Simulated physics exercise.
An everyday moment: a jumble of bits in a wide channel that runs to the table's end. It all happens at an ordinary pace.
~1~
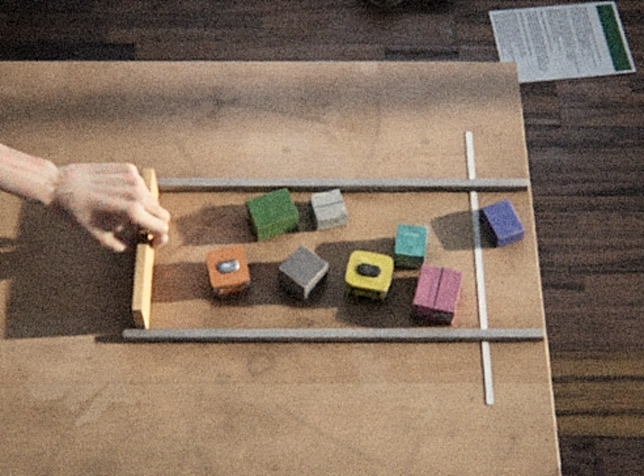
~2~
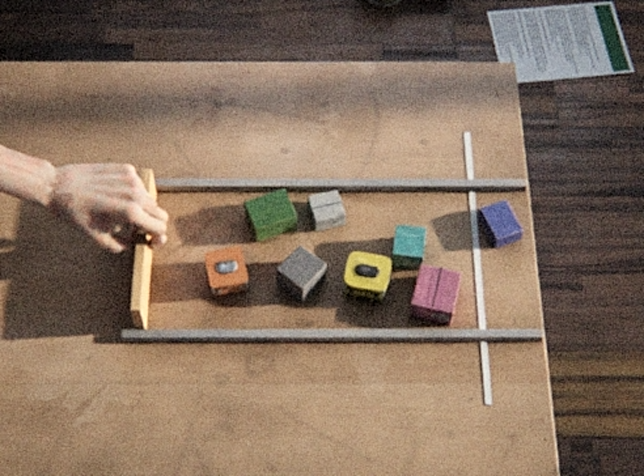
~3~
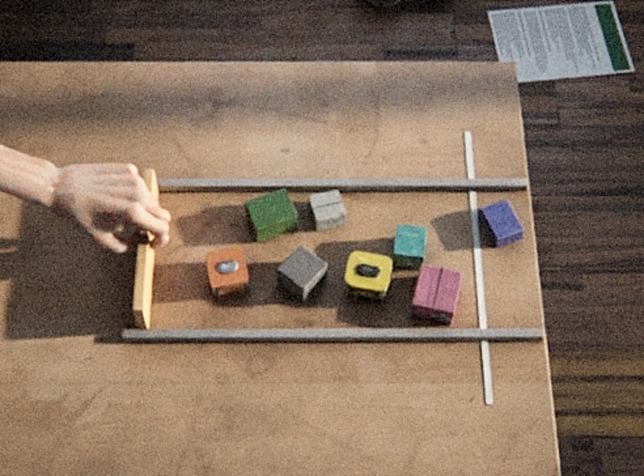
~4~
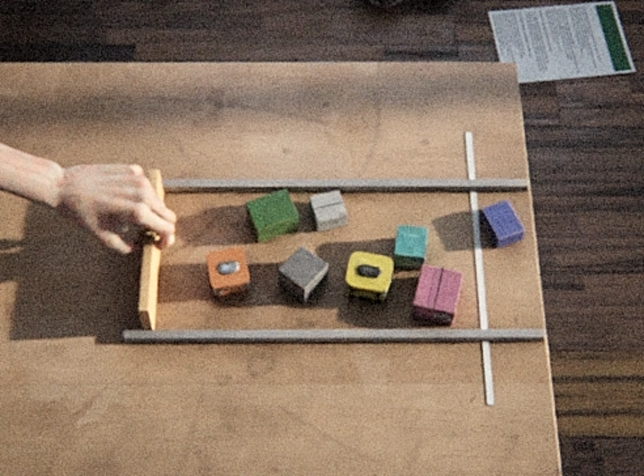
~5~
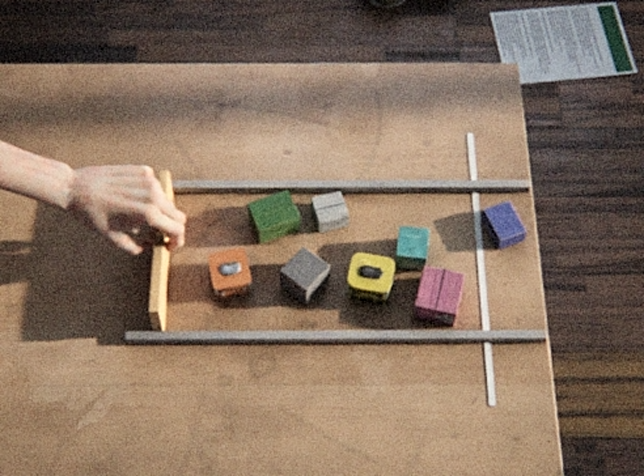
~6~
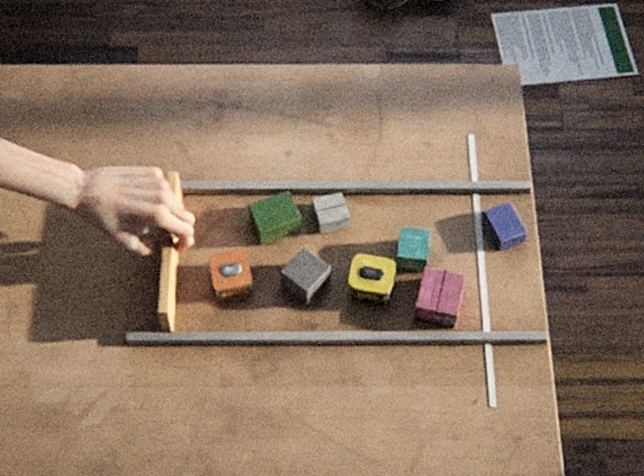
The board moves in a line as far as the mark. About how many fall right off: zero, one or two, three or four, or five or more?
Outcome: The number that fall off is three or four.
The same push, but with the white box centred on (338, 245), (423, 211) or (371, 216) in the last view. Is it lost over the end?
In turn it survives; does not fall; is kept.
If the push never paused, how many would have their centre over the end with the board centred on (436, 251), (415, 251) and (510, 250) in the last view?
The counts: 1, 1 and 6.
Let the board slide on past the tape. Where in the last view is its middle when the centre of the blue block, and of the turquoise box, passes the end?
About (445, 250), and (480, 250) for the other.
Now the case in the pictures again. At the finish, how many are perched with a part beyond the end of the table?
Overhanging: 2.
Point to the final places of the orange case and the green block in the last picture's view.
About (502, 278), and the other about (501, 224).
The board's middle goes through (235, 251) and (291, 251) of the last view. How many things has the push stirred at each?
First 1, then 5.
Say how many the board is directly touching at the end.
In contact: 2.
Soon after, none off yet; blue block at rest near (505, 226); pink box at rest near (440, 297); turquoise box at rest near (413, 250).
After that, none off yet; blue block at rest near (505, 226); pink box displaced about its own width near (490, 300); turquoise box displaced about its own width near (436, 245).
And then, one off so far; blue block displaced a little near (526, 222); pink box on its side near (572, 337); turquoise box displaced well along near (496, 241).
In the end, the number that fall off is three or four; gone, yellow case, turquoise box, pink box and blue block.
